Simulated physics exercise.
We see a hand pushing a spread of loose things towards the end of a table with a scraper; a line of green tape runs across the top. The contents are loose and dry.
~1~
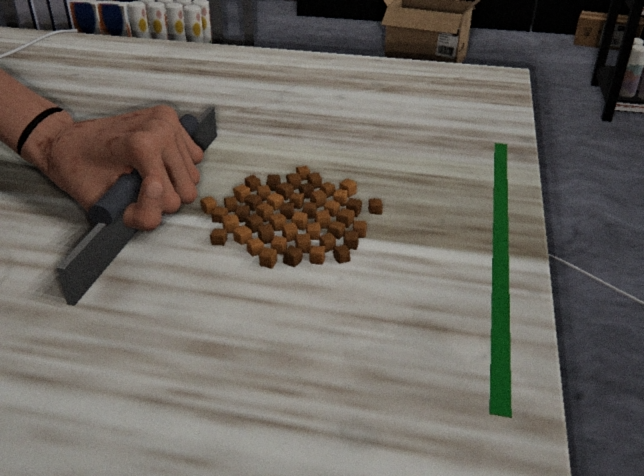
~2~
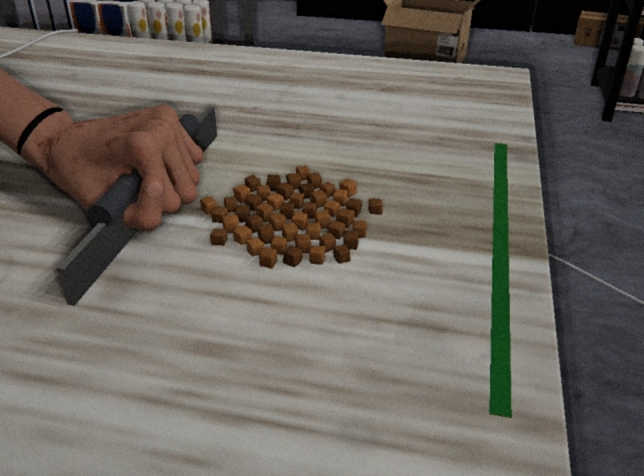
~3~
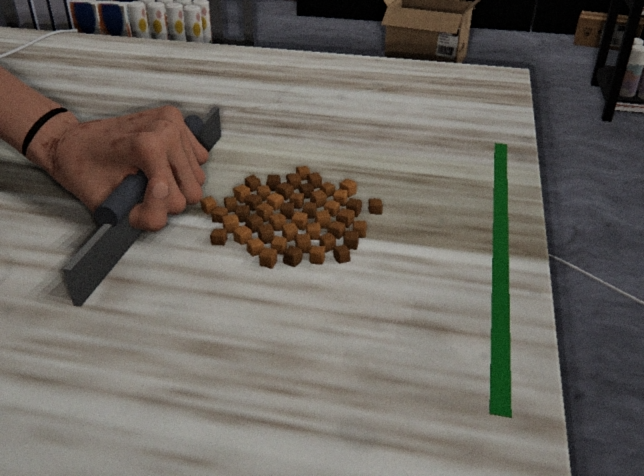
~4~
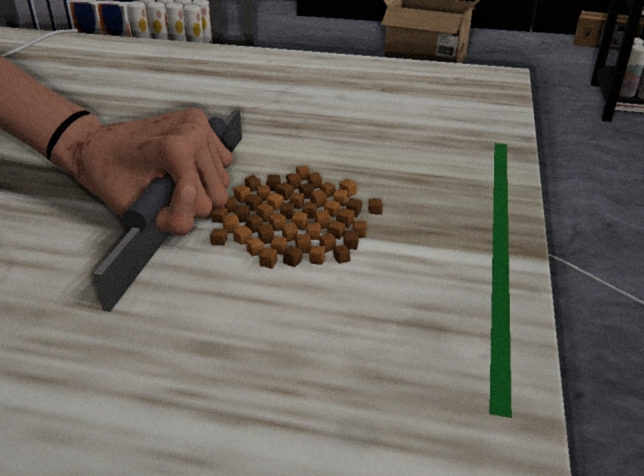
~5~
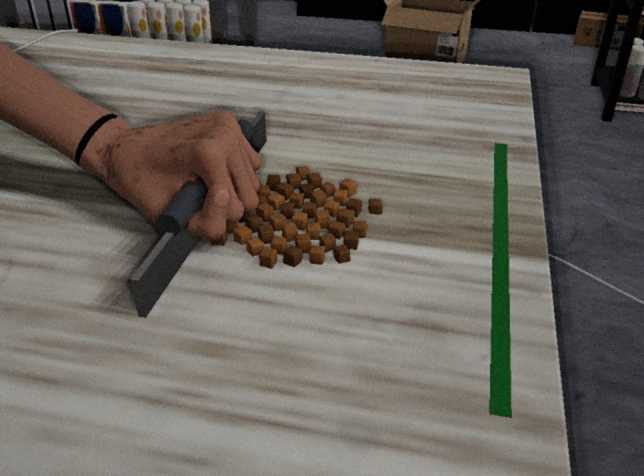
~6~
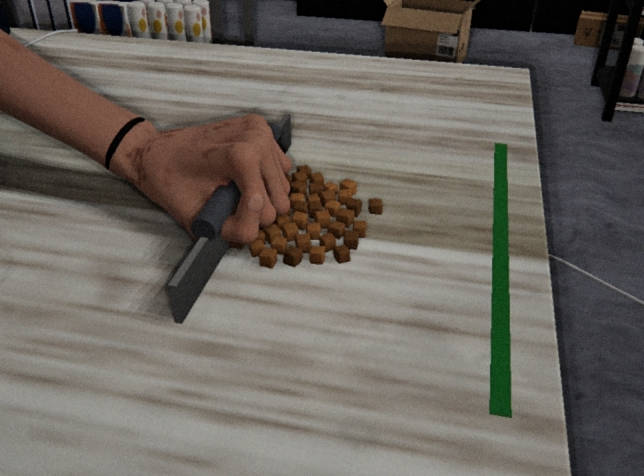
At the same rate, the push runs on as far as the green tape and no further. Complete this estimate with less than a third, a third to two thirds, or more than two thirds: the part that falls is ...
The part that falls is a third to two thirds.
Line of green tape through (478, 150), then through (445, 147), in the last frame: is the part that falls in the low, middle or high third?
Try 1 - under a third; try 2 - under a third.
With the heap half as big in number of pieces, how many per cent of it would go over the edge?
It comes out near 40 per cent of the heap.
Soon, scraper still moving, near (379, 198); heap all on the table, its front near (461, 233).
A while on, scraper stopped at the green tape; heap about a third over the edge.
Towards the end, scraper stopped at the green tape; heap about half over the edge.
Finally, scraper stopped at the green tape; heap about half over the edge.
